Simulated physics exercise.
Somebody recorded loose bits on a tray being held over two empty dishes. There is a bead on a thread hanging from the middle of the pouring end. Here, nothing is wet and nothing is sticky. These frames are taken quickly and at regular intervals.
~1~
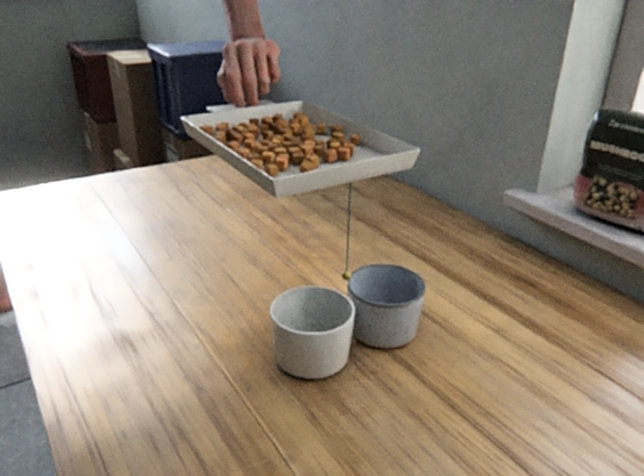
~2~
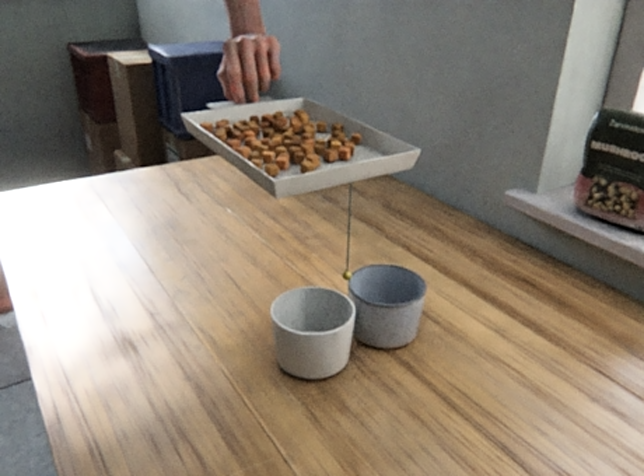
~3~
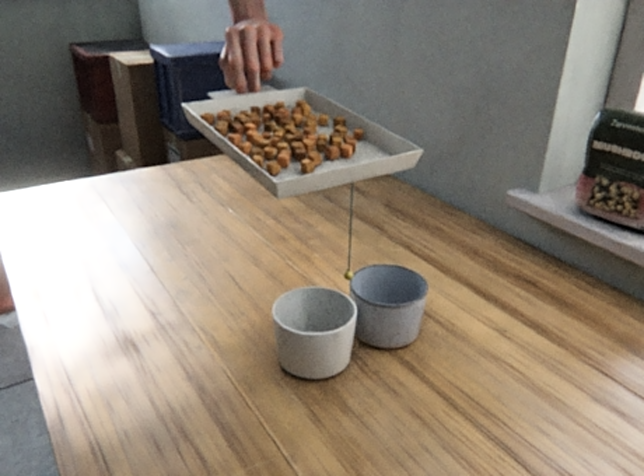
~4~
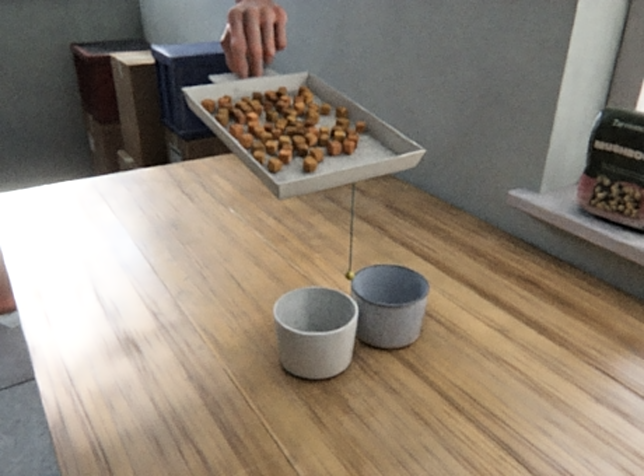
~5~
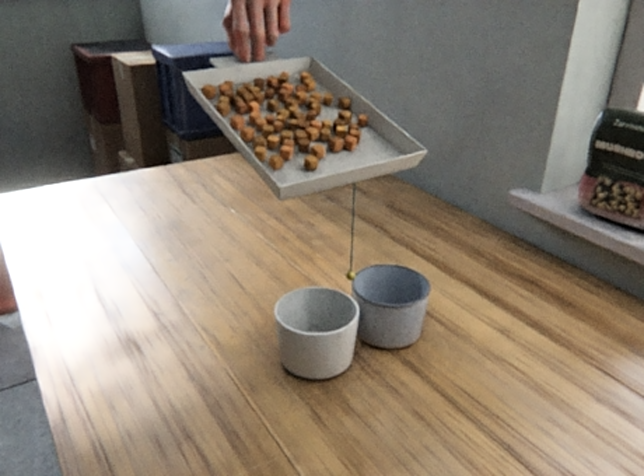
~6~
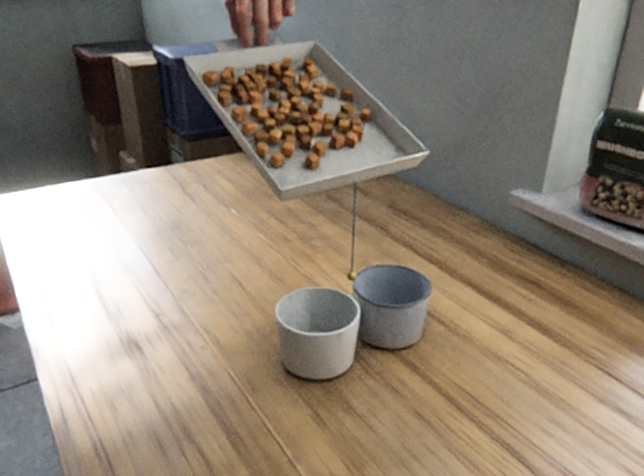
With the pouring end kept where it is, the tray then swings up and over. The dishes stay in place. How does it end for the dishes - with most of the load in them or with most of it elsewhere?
With most elsewhere.
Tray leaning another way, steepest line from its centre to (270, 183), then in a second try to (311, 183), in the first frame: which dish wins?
The first try favours the left of the two, the second the left of the two.
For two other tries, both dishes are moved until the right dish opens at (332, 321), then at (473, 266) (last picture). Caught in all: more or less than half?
First place: Short of half; second place: Short of half.
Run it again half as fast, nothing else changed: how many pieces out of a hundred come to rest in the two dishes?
I'd say 20 percent or thereabouts.
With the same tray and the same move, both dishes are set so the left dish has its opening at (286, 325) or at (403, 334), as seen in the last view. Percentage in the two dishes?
You'd end up with around 30 per cent and then around 30 per cent.
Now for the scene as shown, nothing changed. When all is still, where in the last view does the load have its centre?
Last view, centre at rest - approx. (398, 405).
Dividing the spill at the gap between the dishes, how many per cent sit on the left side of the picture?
Share on the left: Near 20 %.
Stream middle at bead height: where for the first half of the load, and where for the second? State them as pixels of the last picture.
Early-half point (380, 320); late-half point (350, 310).
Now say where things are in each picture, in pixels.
The first frame shows corners of the pouring end near (276, 177) and (413, 149), level; middle of the load near (277, 141), brown sugar cubes; left dish near (335, 350); right dish near (409, 321); bead on its thread near (347, 275).
The second frame shows corners of the pouring end near (277, 177) and (414, 149), level; middle of the load near (278, 139).
The third frame shows corners of the pouring end near (279, 179) and (416, 149), tipped barely, level across its low end; middle of the load near (279, 133).
The fourth frame shows corners of the pouring end near (281, 180) and (418, 149), tipped a little, level across its low end; middle of the load near (281, 124).
The fifth frame shows corners of the pouring end near (282, 182) and (420, 149), tipped clearly, level across its low end; middle of the load near (283, 115).
The sixth frame shows corners of the pouring end near (284, 185) and (422, 150), tipped clearly, level across its low end; middle of the load near (285, 107); left dish near (340, 351); right dish near (415, 322).
Shortly afterwards, tray tipped steeply; the whole lot on the tray.
Next, tray tipped past a quarter turn; all but a few on the tray; a little outside both.
Some moments later, tray tipped past a quarter turn; a little in the left dish; only a few in the right dish; the bulk outside both.
In the end, tray tipped past a quarter turn; a little in the left dish; only a few in the right dish; the bulk outside both.
